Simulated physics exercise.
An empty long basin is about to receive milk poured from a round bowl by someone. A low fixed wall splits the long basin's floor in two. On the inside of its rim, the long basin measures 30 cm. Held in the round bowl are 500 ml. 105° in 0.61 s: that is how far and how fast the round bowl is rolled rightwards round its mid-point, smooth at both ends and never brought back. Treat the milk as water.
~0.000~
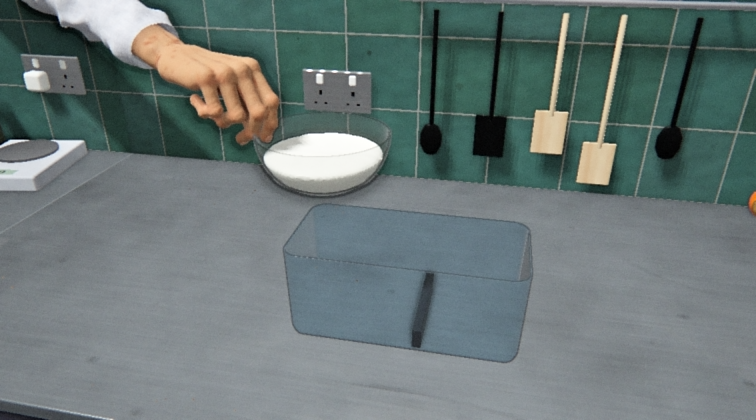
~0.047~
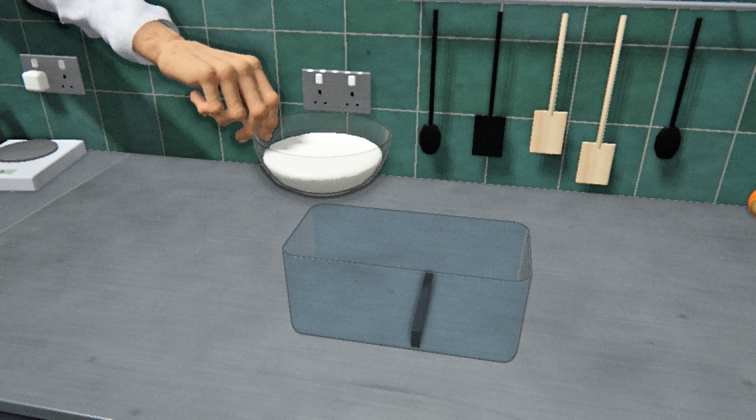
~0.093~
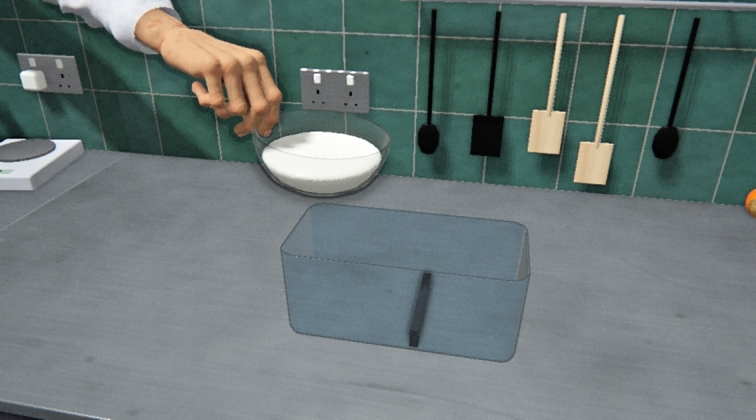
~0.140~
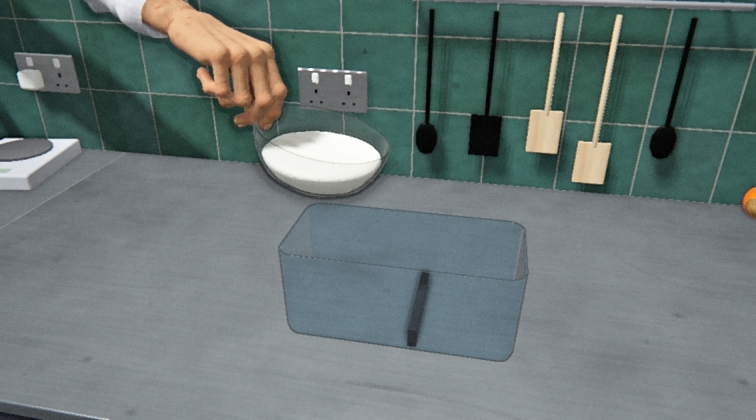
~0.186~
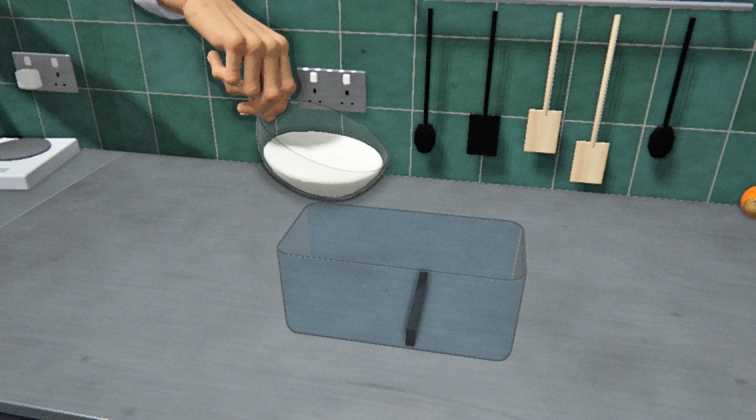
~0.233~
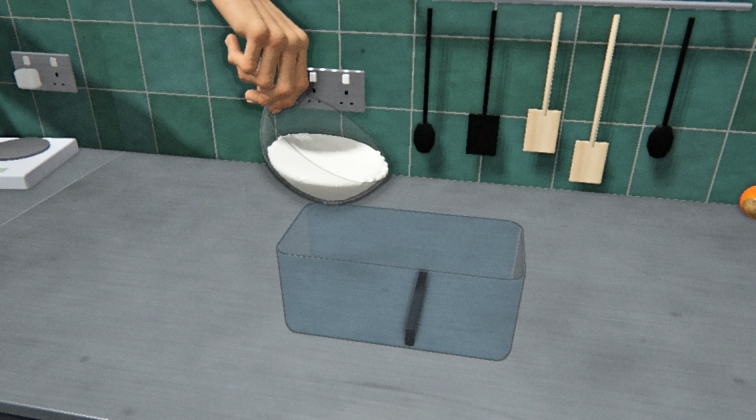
A hand tilting a clear round bowl of white contents rightwards behind an empty bluish see-through container on a grey kitchen worktop.
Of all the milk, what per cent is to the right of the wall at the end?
I would say 33 percent.
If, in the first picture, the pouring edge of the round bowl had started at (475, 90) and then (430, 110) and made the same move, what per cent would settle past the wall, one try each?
About 60 %, then about 60 %.
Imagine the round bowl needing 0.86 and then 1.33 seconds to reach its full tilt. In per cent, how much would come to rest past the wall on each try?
Respectively 35 and 45 %.
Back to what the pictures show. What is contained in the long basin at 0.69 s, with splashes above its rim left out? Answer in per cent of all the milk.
Some 96 percent of the total.
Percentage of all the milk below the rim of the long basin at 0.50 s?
Close to 76 in a hundred.
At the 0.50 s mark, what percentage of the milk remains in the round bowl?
Roughly 7 per cent.
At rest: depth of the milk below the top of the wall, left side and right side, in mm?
Left side: Around 14 mm. Right side: Around 18 mm.
After 0.50 s the tilt is 96° and 7 per cent is still to pour, 56 is left of the wall and 20 right of it.
After 0.69 s the tilt is 105° and 0 per cent is still to pour, 65 is left of the wall and 32 right of it.
After 0.89 s the tilt is 105° and 0 per cent is still to pour, 64 is left of the wall and 32 right of it.
After 1.11 s the tilt is 105° and 0 per cent is still to pour, 64 is left of the wall and 33 right of it.
In the end 64 per cent lies left of the wall, 33 right of it and 3 outside.
